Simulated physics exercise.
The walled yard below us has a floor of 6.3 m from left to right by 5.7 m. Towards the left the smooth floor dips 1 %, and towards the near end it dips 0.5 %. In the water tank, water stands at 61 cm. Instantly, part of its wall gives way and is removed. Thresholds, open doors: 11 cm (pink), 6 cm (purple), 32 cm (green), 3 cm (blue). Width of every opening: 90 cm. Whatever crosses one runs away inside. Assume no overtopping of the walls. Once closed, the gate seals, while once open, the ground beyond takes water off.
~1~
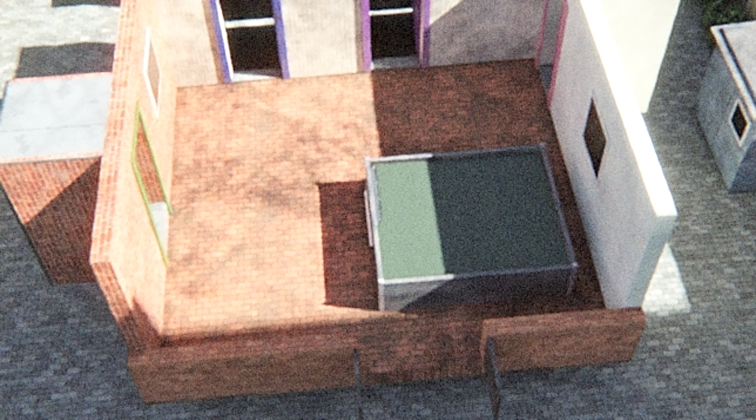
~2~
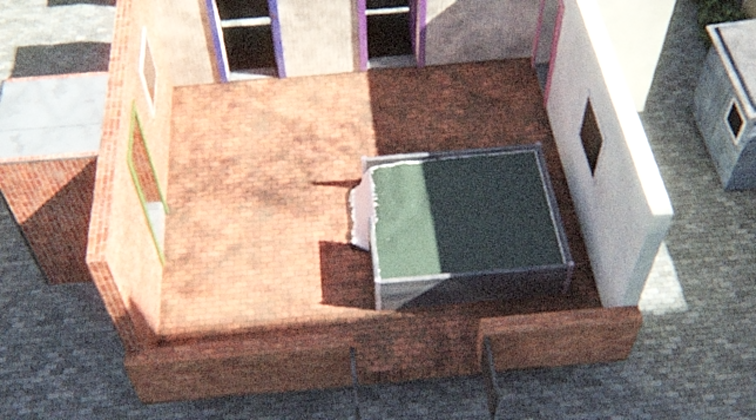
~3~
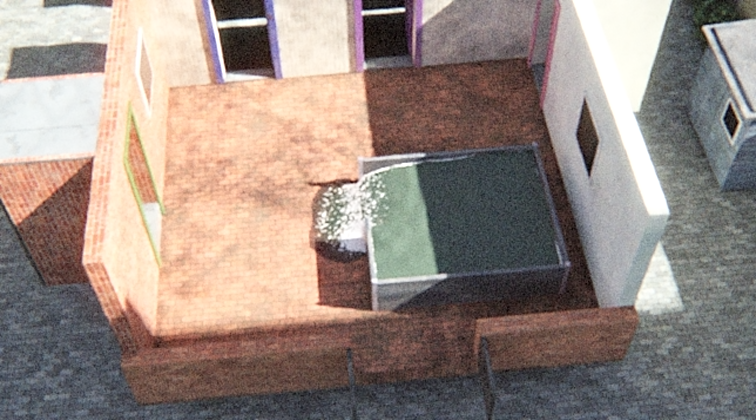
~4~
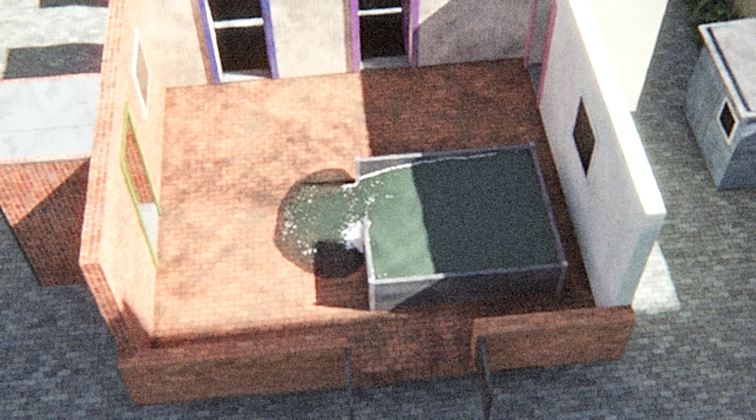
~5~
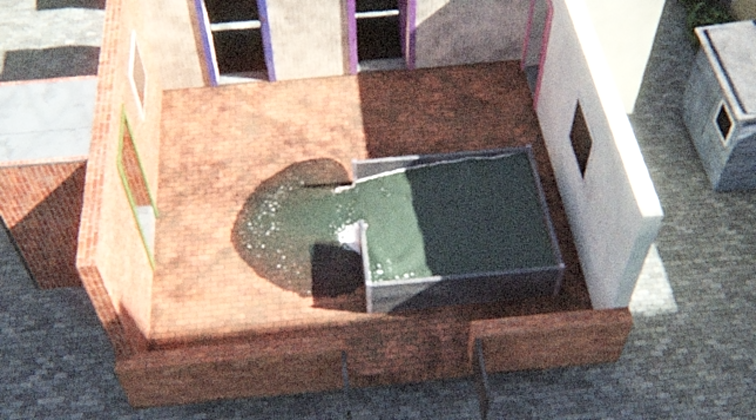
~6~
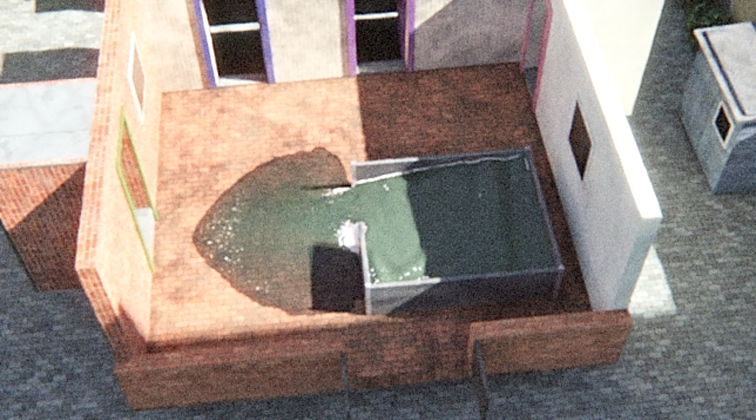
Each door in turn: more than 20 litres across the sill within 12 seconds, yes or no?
Answers: Pink door, no; purple door, no; green door, no; blue door, yes.
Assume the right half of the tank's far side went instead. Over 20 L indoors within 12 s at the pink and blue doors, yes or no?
Well, against that limit, at pink it's too much, and at blue it's too much.
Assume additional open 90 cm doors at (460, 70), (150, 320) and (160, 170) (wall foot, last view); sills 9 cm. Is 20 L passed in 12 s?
In that order: Below, over, over.
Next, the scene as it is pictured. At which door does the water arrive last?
The pink door is last.
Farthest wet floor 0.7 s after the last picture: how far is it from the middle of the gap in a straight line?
That comes to near 3.6 m out.
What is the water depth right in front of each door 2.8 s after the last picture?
Depths: Pink door 0 cm, purple door 0 cm, green door 24 cm, blue door 11 cm.
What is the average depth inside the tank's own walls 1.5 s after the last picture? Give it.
It averages close to 40 centimetres.
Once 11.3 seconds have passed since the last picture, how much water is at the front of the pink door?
About 7.0 cm.
Then, 0.7 s after the last picture water covers 35 % of the floor and is deepest (40 cm) near (353, 218); pink door not reached, purple door not reached, green door 26 cm at the sill, 0 L in, blue door not reached.
Then, 1.5 s after the last picture water covers 45 % of the floor and is deepest (34 cm) near (353, 218); pink door not reached, purple door not reached, green door 29 cm at the sill, 0 L in, blue door 4 cm at the sill, 0 L in.
Then, 2.8 s after the last picture water covers 50 % of the floor and is deepest (31 cm) near (148, 372); pink door not reached, purple door not reached, green door 24 cm at the sill, 0 L in, blue door 11 cm at the sill, 23 L in.
Then, 6.3 s after the last picture water covers 95 % of the floor and is deepest (18 cm) near (162, 96); pink door 9 cm at the sill, 0 L in, purple door 5 cm at the sill, 0 L in, green door 16 cm at the sill, 0 L in, blue door 12 cm at the sill, 136 L in.
Then, 11.3 s after the last picture water covers 100 % of the floor and is deepest (13 cm) near (155, 237); pink door 7 cm at the sill, 0 L in, purple door 4 cm at the sill, 0 L in, green door 13 cm at the sill, 0 L in, blue door 9 cm at the sill, 267 L in.
